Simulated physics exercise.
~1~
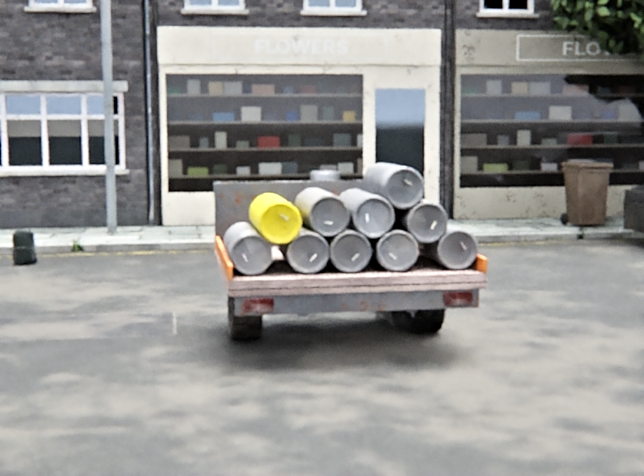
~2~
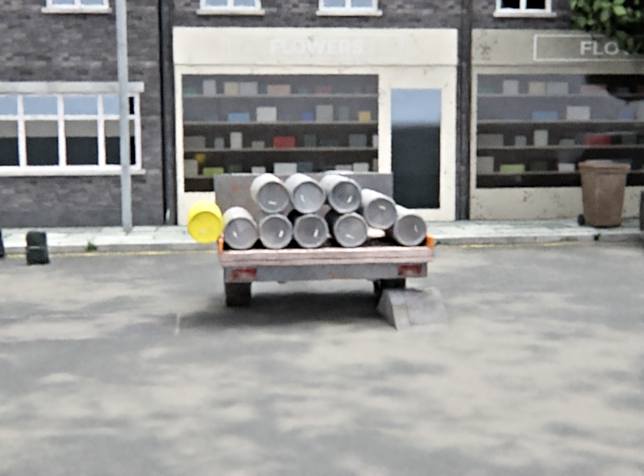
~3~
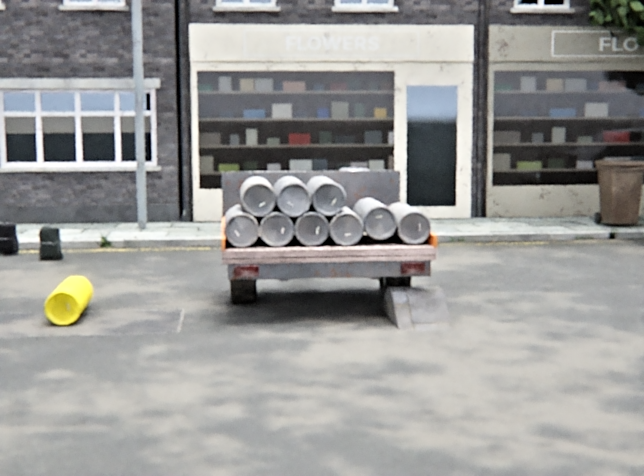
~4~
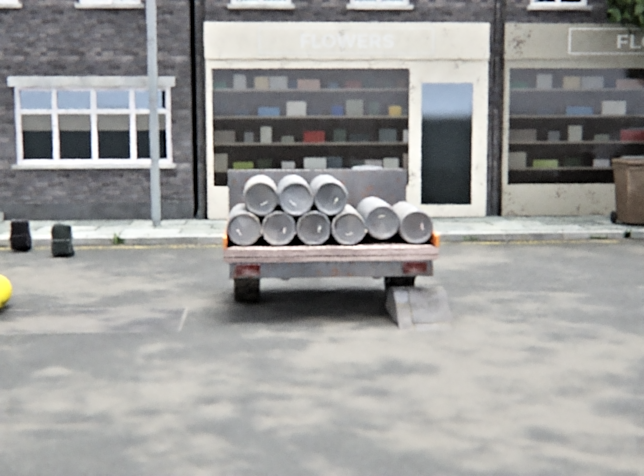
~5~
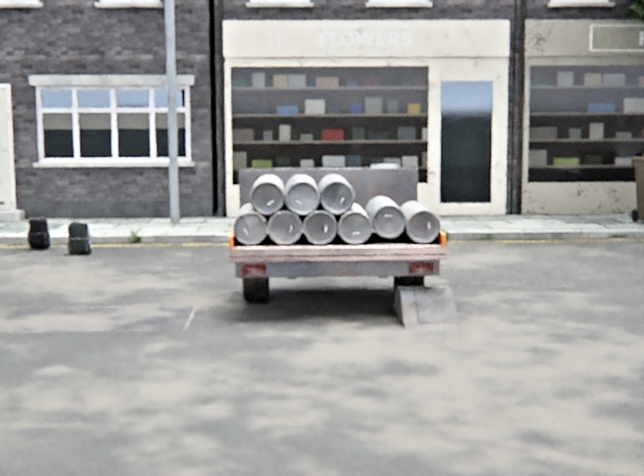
Outside a flower shop, a yellow cylinder drops off a trailer's left side and rolls out of view, grey ones staying aboard.
